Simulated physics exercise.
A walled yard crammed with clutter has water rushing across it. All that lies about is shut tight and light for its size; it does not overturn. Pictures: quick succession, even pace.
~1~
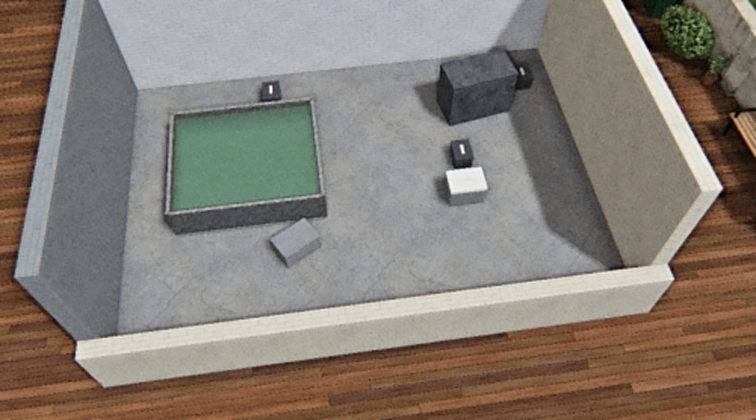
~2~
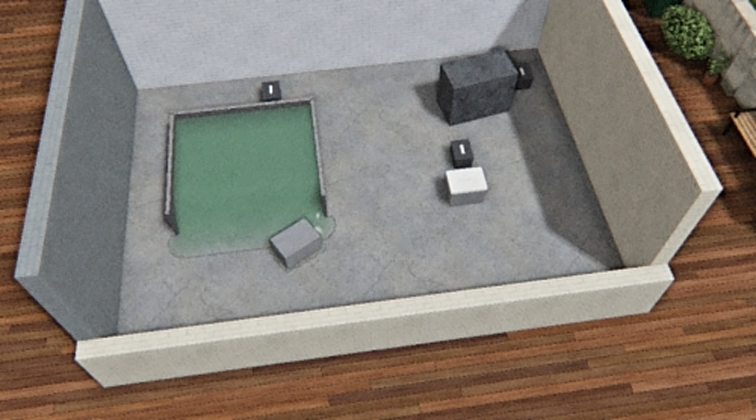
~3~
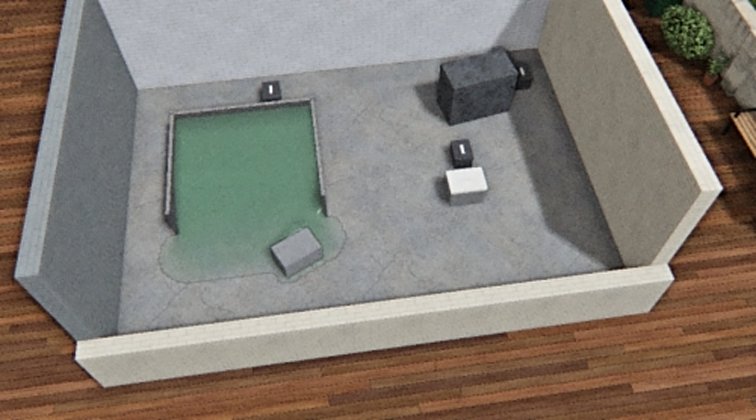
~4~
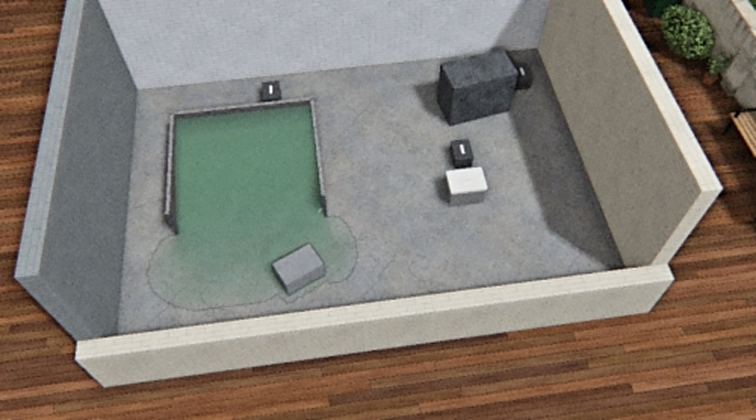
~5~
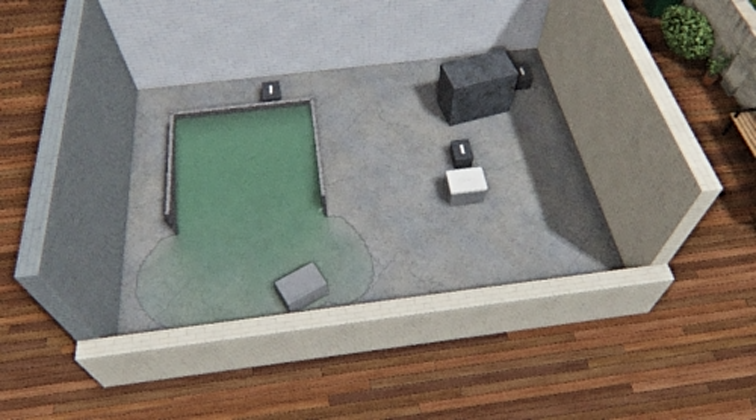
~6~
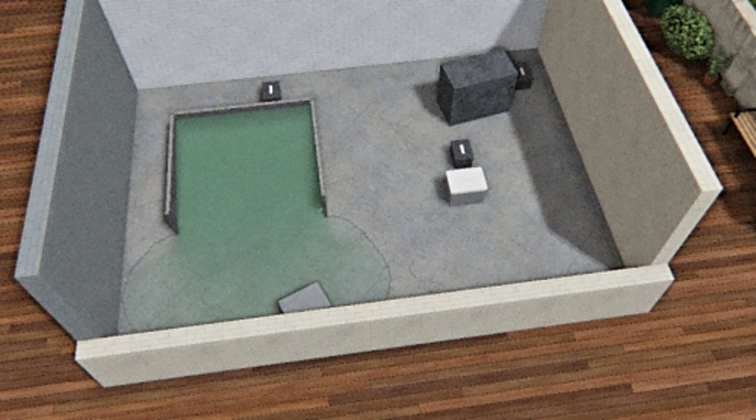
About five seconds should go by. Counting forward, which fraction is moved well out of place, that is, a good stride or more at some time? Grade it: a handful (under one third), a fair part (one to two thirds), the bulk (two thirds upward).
A handful.
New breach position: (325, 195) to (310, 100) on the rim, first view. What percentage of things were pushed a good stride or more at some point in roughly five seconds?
I'd put it around 60 percent.
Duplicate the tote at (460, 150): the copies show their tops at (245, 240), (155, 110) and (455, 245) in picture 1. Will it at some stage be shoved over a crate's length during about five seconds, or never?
Outcome per entry: Knocked aside / knocked aside / knocked aside.
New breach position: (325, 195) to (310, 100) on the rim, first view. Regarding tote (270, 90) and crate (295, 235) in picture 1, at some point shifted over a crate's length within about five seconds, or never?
One by one - never got there and never got there.
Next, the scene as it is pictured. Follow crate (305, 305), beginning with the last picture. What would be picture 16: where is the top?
(407, 288).
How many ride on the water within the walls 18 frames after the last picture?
I count 1.
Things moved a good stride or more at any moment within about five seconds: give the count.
Tally: 1.
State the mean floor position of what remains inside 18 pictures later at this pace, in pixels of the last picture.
(457, 152).
A moment on, 1 of 5 are well off their spots; 1 afloat.
Next, 1 of 5 are well off their spots; 1 afloat.
Later, 1 of 5 are well off their spots; 1 afloat.
In the end, 1 of 5 are well off their spots, and 1 have been at some point; 1 afloat.
